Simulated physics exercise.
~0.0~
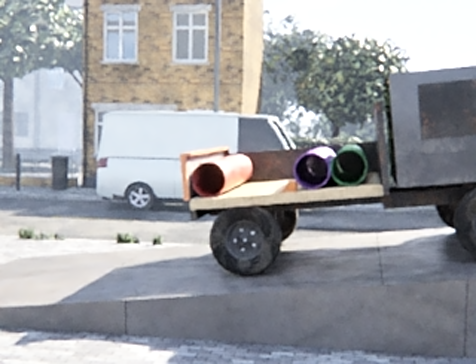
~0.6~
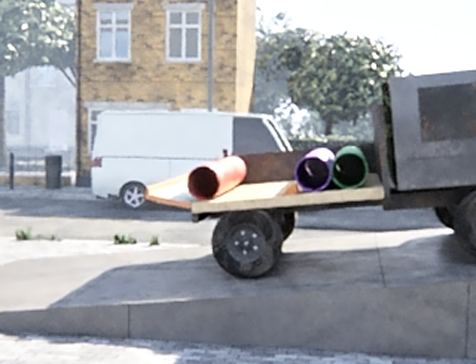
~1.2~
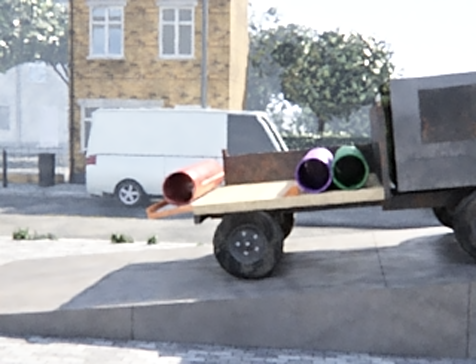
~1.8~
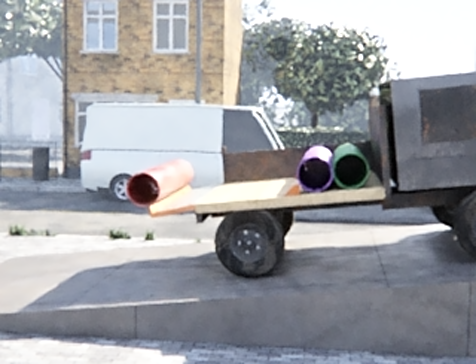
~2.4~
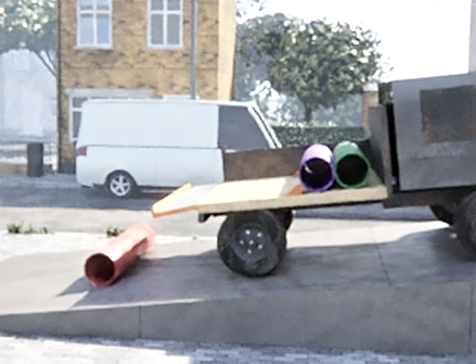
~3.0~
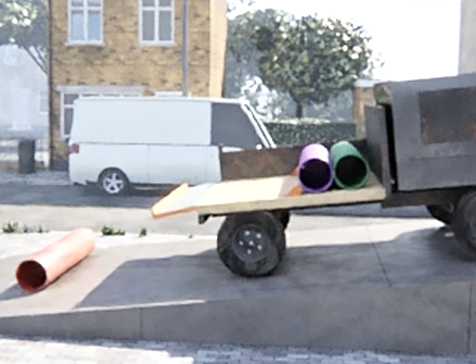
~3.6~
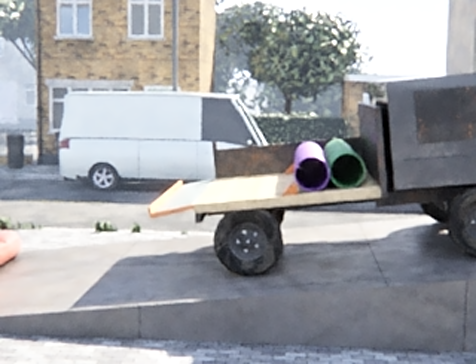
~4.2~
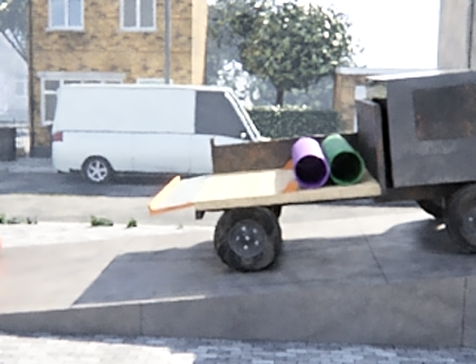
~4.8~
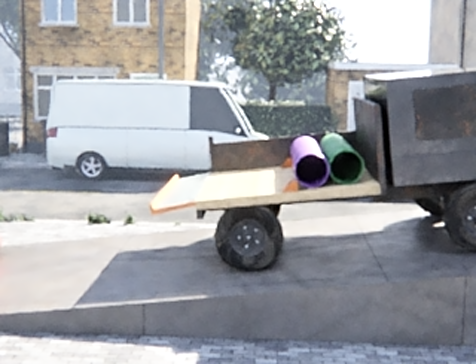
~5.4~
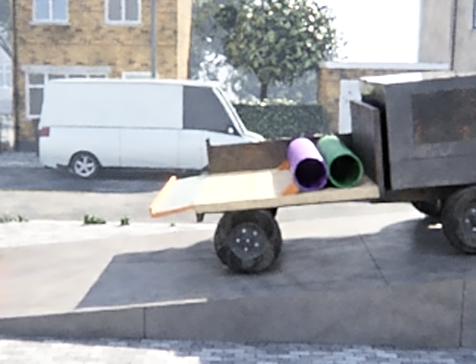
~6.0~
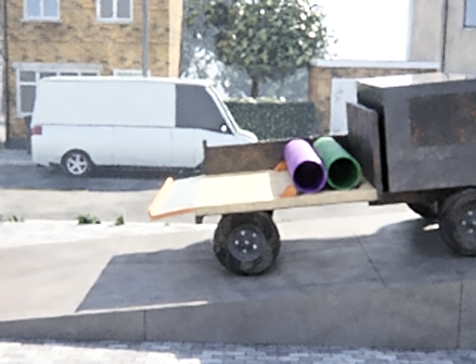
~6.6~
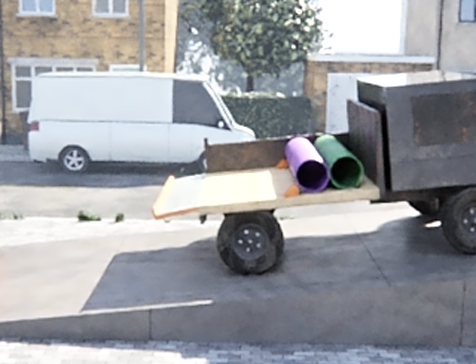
On a sloping street, a red pipe rolls off a pick-up's lowered tailgate while two stay.
